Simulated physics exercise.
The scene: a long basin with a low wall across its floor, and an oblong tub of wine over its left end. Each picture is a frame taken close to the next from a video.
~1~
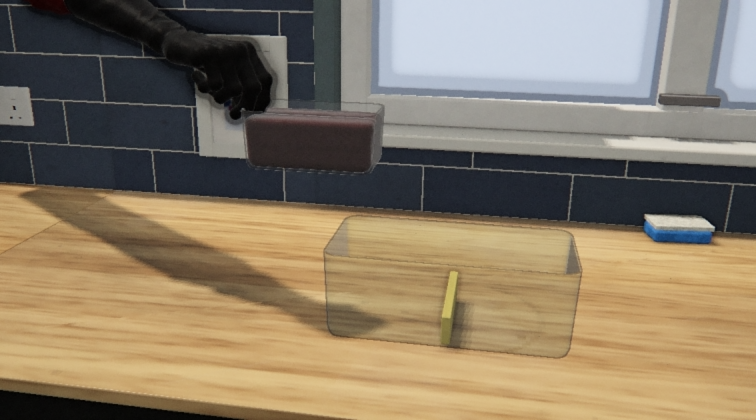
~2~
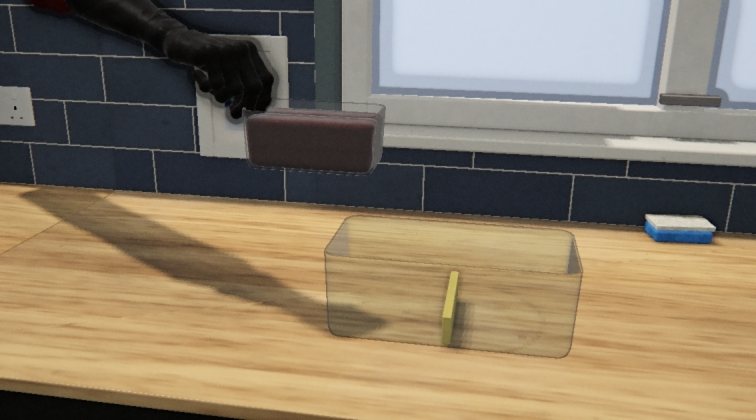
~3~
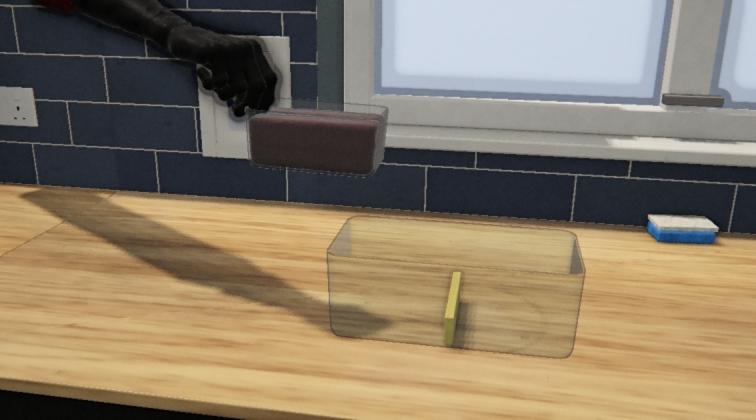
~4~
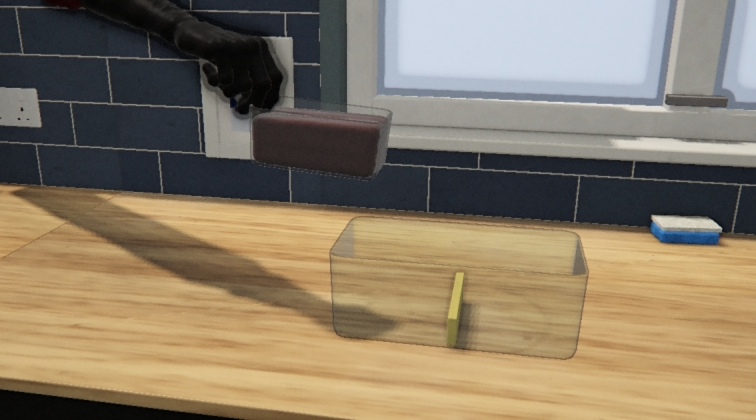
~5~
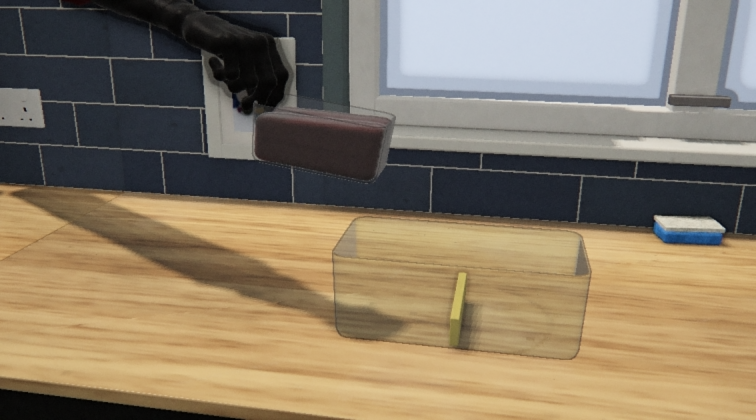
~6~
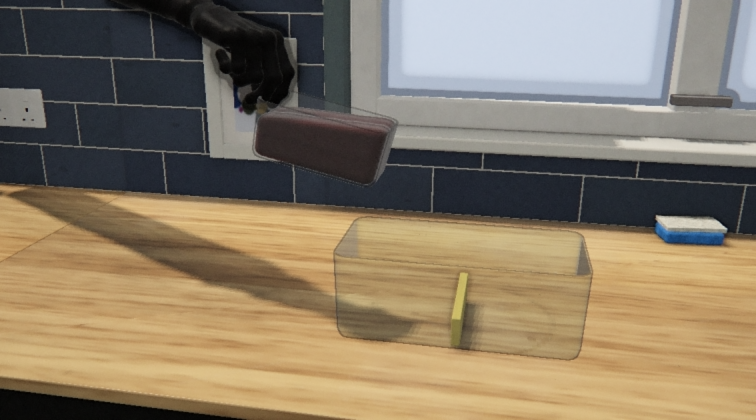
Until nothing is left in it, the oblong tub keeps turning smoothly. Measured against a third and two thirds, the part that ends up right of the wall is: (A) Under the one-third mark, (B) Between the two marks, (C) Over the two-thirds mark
A.
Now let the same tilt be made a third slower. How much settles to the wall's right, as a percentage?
Somewhere near 30 percent.
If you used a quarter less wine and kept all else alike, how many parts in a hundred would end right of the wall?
Estimate: Close to 10 per cent.
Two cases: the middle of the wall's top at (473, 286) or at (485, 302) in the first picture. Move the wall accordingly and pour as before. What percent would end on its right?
About 5 per cent on the first try, and 20 per cent on the second.
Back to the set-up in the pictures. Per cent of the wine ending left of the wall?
That works out to roughly 75 percent.
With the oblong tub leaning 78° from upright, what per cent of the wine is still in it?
It still holds close to 35 per cent at that lean.
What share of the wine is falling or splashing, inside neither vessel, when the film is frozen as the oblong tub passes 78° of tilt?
Share out of both vessels: Approx. 45 %.
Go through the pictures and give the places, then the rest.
In the first picture, it leans 0°; its right rim is at (379, 112); the wine meets the walls at (255, 113) and (379, 119); the long basin's rim runs from (336, 234) to (576, 253); the wall's top is at (451, 294).
In the second picture, it leans 1°; its right rim is at (380, 113); the wine meets the walls at (256, 113) and (380, 120).
In the third picture, it leans 2°; its right rim is at (383, 115); the wine meets the walls at (259, 113) and (382, 121).
In the fourth picture, it leans 5°; its right rim is at (387, 119); the wine meets the walls at (262, 112) and (386, 123).
In the fifth picture, it leans 8°; its right rim is at (391, 123); the wine meets the walls at (266, 112) and (390, 124).
In the sixth picture, it leans 13°; its right rim is at (393, 129); the wine meets the walls at (268, 111) and (393, 125).
A moment on, the oblong tub is tipped on its side and 33 per cent is still to pour, 21 is left of the wall and 1 right of it.
Next, the oblong tub is tipped right over and 3 per cent is still to pour, 78 is left of the wall and 9 right of it.
Then the oblong tub is tipped right over and 0 per cent is still to pour, 78 is left of the wall and 15 right of it.
Later the oblong tub is tipped right over and 0 per cent is still to pour, 77 is left of the wall and 15 right of it.
In the end 77 per cent lies left of the wall, 16 right of it and 7 outside.
